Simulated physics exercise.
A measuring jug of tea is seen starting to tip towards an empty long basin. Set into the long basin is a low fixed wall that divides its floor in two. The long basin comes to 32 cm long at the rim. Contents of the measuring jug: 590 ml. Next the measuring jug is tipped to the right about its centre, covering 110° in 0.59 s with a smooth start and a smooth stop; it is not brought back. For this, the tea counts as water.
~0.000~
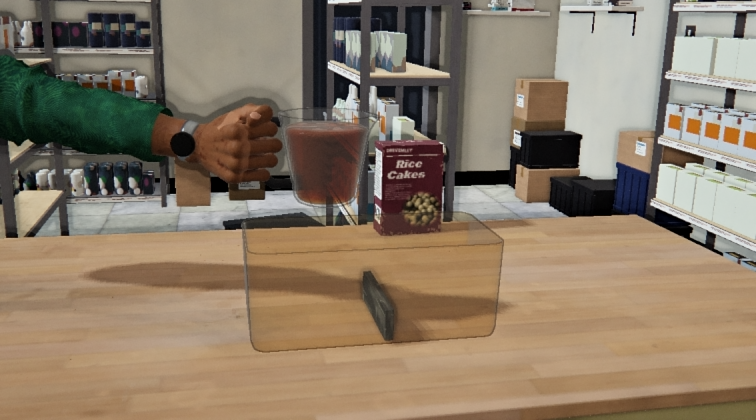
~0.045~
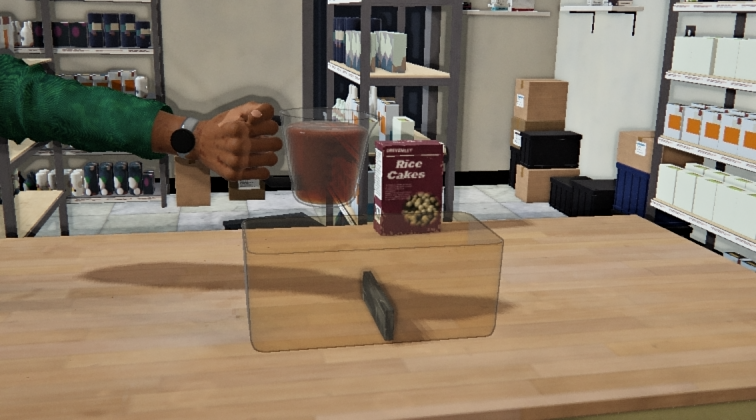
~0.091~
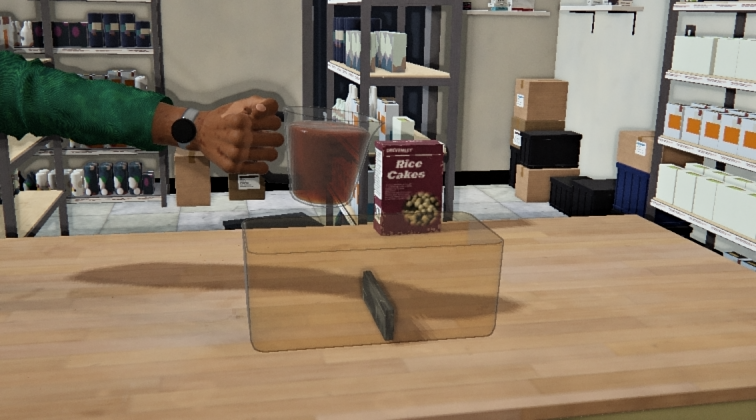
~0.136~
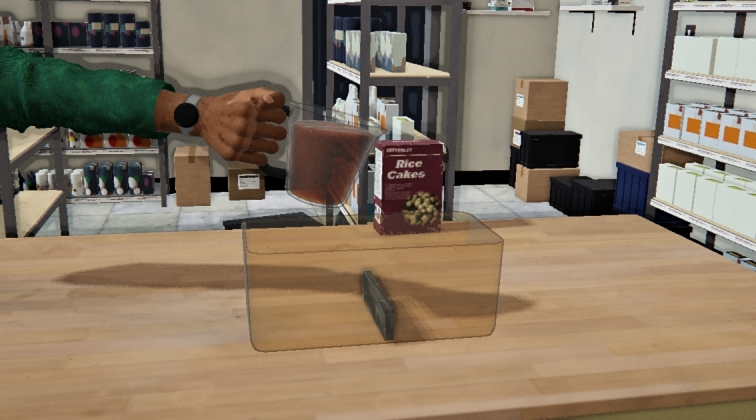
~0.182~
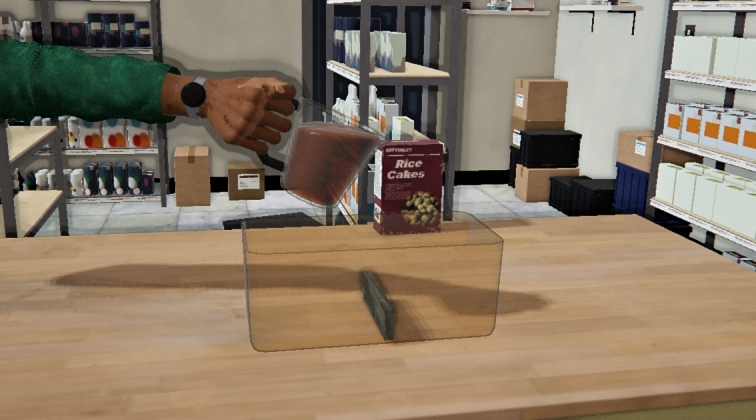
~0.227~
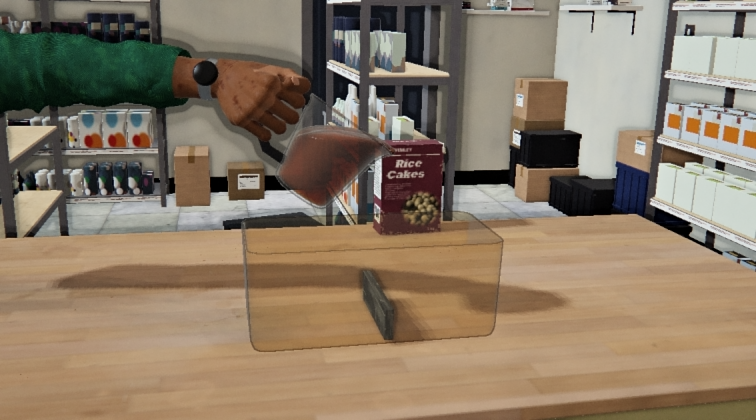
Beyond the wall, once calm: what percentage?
92 out of 100.
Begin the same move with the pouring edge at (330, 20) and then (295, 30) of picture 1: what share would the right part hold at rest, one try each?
In order, 50 and 15 per cent.
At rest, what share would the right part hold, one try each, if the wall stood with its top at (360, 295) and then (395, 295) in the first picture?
Result: 90 per cent, then 70 per cent.
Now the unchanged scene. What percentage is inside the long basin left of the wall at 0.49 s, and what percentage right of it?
I'd say some 0 on the left and some 44 on the right.
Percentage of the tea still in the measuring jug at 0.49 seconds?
Near 38 in a hundred.
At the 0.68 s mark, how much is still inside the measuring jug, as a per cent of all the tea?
Roughly 4 per cent.
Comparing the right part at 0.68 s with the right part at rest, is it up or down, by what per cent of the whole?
It rises by about 6.
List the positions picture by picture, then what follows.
In the first frame, it leans 0°; its right rim is at (381, 115); the tea meets the walls at (283, 127) and (368, 126); the long basin's rim runs from (245, 237) to (486, 228); the wall's top is at (378, 290).
In the second frame, it leans 2°; its right rim is at (382, 117); the tea meets the walls at (284, 126) and (368, 127).
In the third frame, it leans 6°; its right rim is at (385, 121); the tea meets the walls at (286, 124) and (370, 129).
In the fourth frame, it leans 14°; its right rim is at (388, 129); the tea meets the walls at (291, 123) and (374, 132).
In the fifth frame, it leans 24°; its right rim is at (392, 140); the tea meets the walls at (294, 128) and (381, 136).
In the sixth frame, it leans 36°; its right rim is at (393, 154); the tea meets the walls at (293, 139) and (384, 145); 1 per cent is over the edge.
By 0.49 s the tilt is 102° and 38 per cent is still to pour, 0 is left of the wall and 44 right of it.
By 0.68 s the tilt is 110° and 4 per cent is still to pour, 6 is left of the wall and 86 right of it.
By 0.87 s the tilt is 110° and 0 per cent is still to pour, 6 is left of the wall and 92 right of it.
By 1.09 s the tilt is 110° and 0 per cent is still to pour, 6 is left of the wall and 92 right of it.
At rest 6 per cent lies left of the wall, 92 right of it and 2 outside.
